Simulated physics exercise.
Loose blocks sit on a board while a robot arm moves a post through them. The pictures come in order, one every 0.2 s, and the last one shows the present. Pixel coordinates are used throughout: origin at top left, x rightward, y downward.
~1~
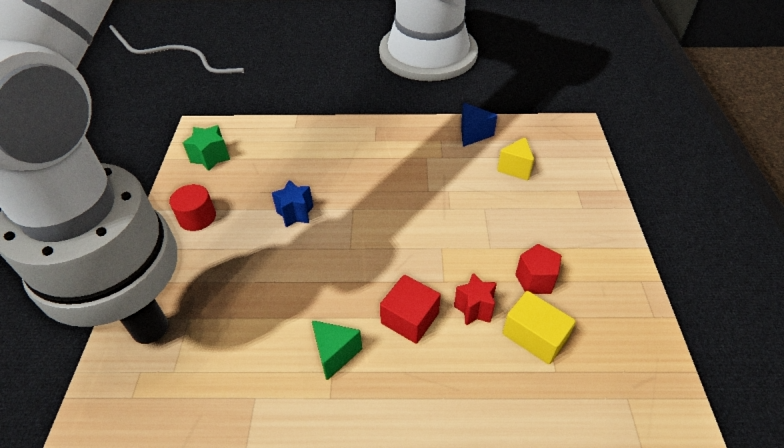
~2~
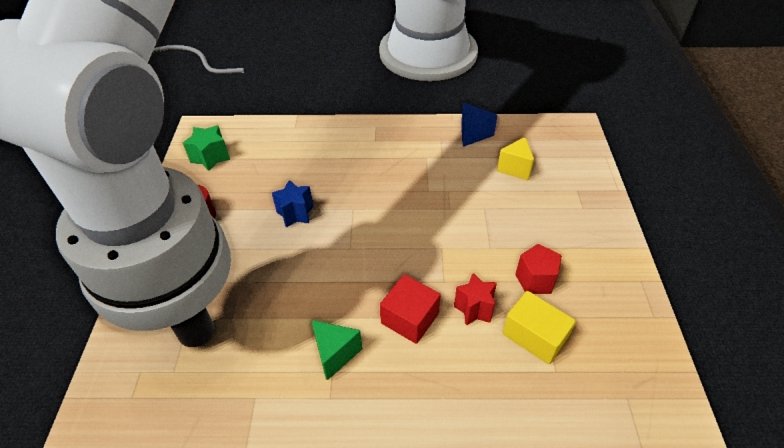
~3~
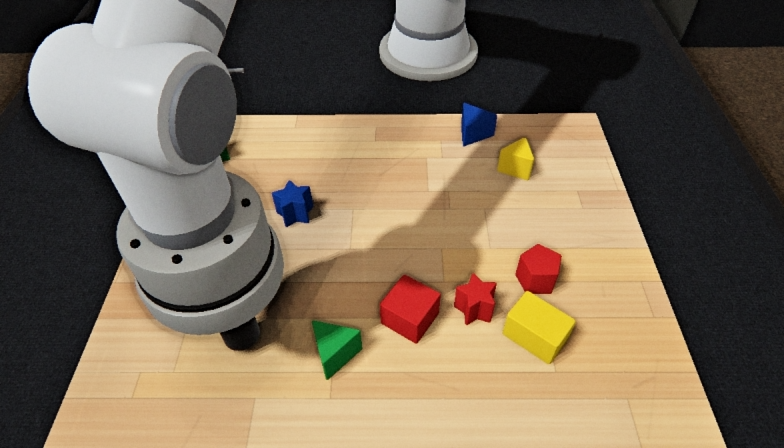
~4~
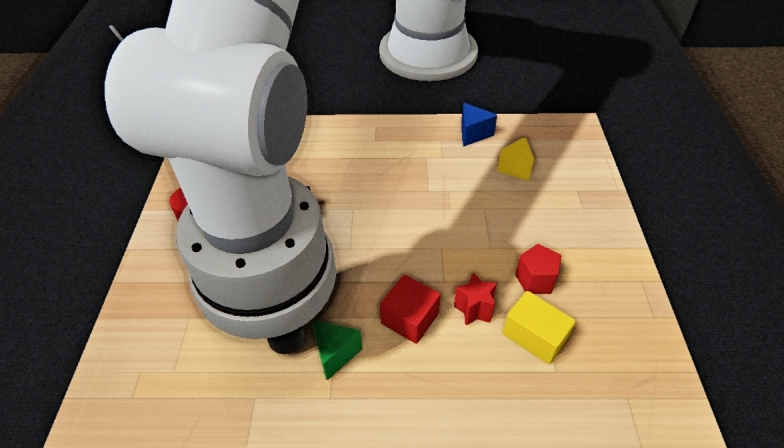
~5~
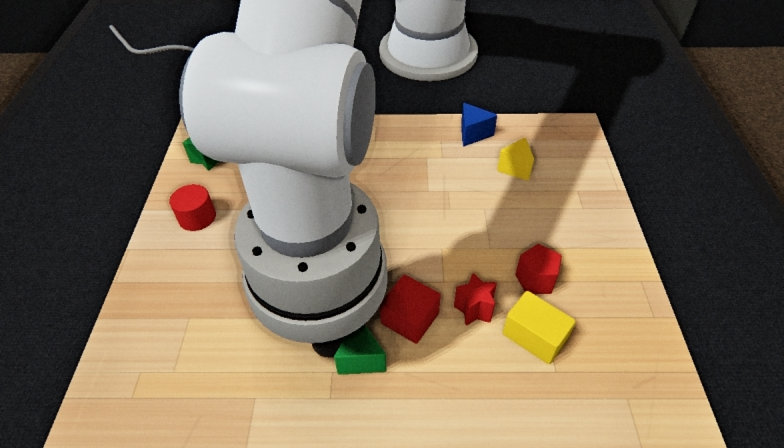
A robot arm sweeps right across the wooden board and nudges the green triangular block.
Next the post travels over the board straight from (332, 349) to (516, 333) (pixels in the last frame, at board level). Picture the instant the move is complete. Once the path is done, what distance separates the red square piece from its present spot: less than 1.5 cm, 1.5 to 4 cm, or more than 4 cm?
Between 1.5 and 4 cm.
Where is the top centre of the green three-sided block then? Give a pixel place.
It should be at about (411, 358).
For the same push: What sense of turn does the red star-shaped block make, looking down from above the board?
It turns round anticlockwise.
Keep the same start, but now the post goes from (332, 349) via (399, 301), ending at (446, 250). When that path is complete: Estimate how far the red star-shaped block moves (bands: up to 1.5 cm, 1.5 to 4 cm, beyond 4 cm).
Middling, 1.5 to 4 cm.
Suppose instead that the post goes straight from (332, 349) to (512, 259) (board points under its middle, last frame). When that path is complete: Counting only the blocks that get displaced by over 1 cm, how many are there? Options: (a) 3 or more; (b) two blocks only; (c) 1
The answer is a.
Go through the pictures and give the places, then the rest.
Tip of the post at (150, 329), middles of tops, green three-sided block at (332, 337), red square piece at (410, 299), red star-shaped block at (478, 290), yellow rectangle at (542, 317), red five-sided block at (542, 260), in the first frame.
Post at (197, 332), nothing pushed, in the second frame.
Post at (242, 335), nothing pushed, in the third frame.
Post at (287, 338), nothing pushed, in the fourth frame.
Post at (330, 342), green three-sided block at (359, 342), red square piece at (410, 299), red star-shaped block at (478, 290), yellow rectangle at (542, 317), red five-sided block at (542, 260), in the fifth frame.
The first path, step by step. One third of the way, post at (394, 337); green three-sided block at (407, 355), turned 40° clockwise; red square piece at (415, 295).
Two thirds of the way, post at (456, 332); green three-sided block at (411, 358), turned 55° clockwise; red square piece at (426, 287), turned 35° anticlockwise.
At the end, post at (518, 326); green three-sided block at (411, 358), turned 55° clockwise; red square piece at (426, 287), turned 35° anticlockwise; red star-shaped block at (487, 283), turned 45° anticlockwise; yellow rectangle at (562, 313), turned 35° clockwise; red five-sided block unmoved.
